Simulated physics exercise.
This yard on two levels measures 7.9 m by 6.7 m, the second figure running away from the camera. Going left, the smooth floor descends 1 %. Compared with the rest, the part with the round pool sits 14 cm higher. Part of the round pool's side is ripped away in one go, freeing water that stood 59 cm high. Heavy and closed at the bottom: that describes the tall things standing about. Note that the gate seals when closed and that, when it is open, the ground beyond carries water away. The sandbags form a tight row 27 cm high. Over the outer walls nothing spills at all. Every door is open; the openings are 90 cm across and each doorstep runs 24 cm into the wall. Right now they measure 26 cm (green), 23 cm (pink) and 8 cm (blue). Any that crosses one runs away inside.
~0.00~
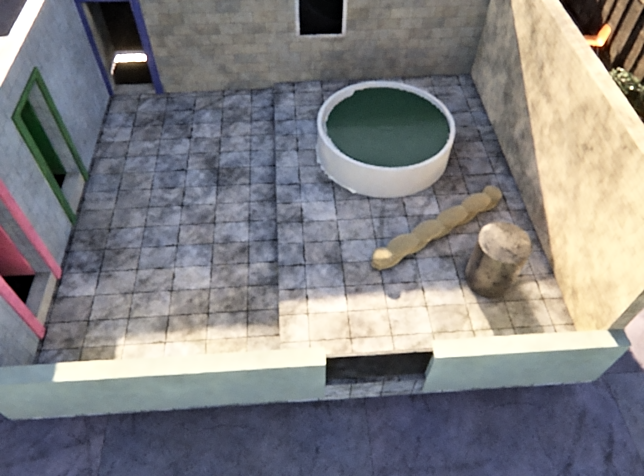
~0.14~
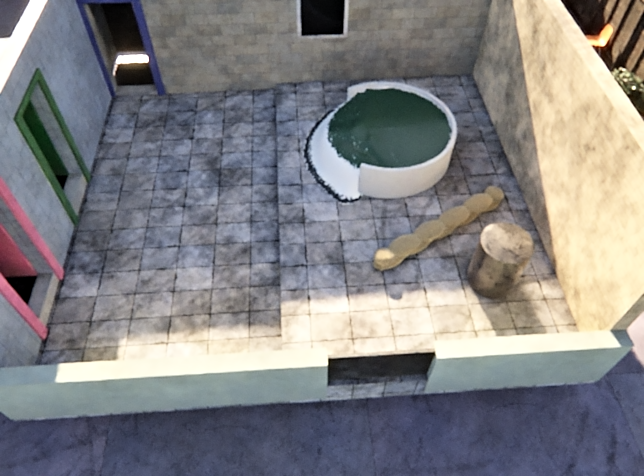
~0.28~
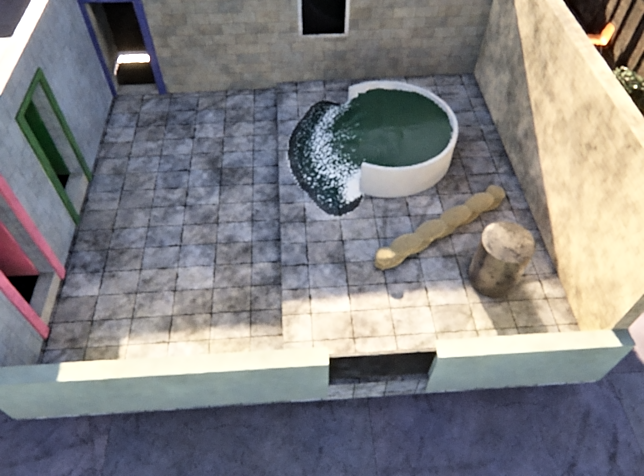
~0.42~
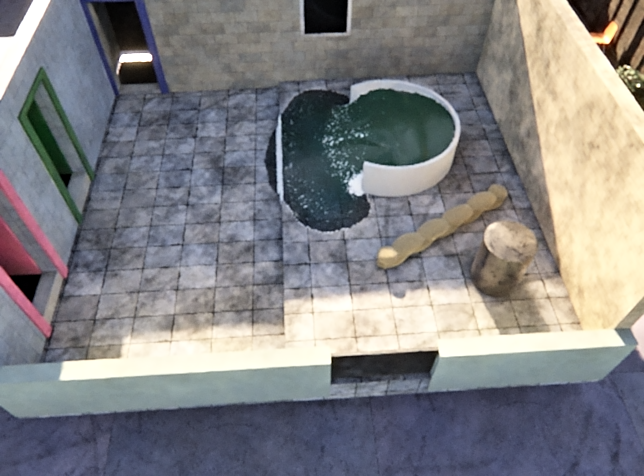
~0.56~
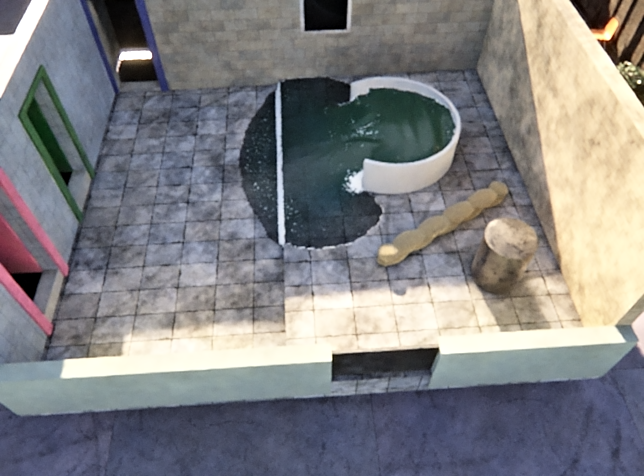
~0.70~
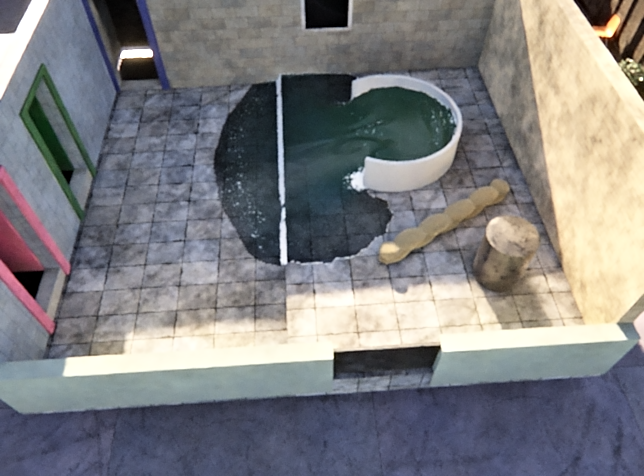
In a walled, tiled yard, the left side of a round white pool broke open, and dark green water poured out, foaming at first, then spread steadily leftward across the floor in a widening rounded sheet.
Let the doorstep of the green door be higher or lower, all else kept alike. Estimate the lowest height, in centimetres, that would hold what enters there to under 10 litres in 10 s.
I would say about 21 cm.
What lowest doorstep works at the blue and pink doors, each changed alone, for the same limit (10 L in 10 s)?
About 27 cm at blue and 13.0 cm at pink.
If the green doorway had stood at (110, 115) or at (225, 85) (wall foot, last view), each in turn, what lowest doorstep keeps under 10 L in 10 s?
You'd want about 28 cm there first, then about 10.0 cm.
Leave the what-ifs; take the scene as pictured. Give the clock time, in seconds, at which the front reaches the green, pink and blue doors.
So the front gets to green at 1.6 seconds, pink at 2.0 seconds, and blue at 1.4 seconds.
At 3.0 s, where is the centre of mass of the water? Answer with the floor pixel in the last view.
Roughly (216, 170).
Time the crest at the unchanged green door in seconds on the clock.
Roughly at 2.4 s.
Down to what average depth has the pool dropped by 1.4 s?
On average, around 29 cm.
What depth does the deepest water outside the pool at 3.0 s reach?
33 cm.
After 1.4 s water covers 45 % of the floor, deepest (22 cm) near (323, 150); it has not reached the green door.
After 3.0 s water covers 60 % of the floor, deepest (33 cm) near (117, 92); 23 cm at the green door, 1 litre in over its 26 cm doorstep.
After 10.0 s water covers 55 % of the floor, deepest (20 cm) near (36, 388); 10 cm at the green door, 1 litre in over its 26 cm doorstep.
At the green door as built, the water arrived by 1.7 s and peaked near 28 cm at 2.4 s.
Run again over the same 10 s with other heights there, 25 litres in over 18.5 cm, 2 litres over 25 cm. The limit of 10 litres is kept from about 21 cm up.
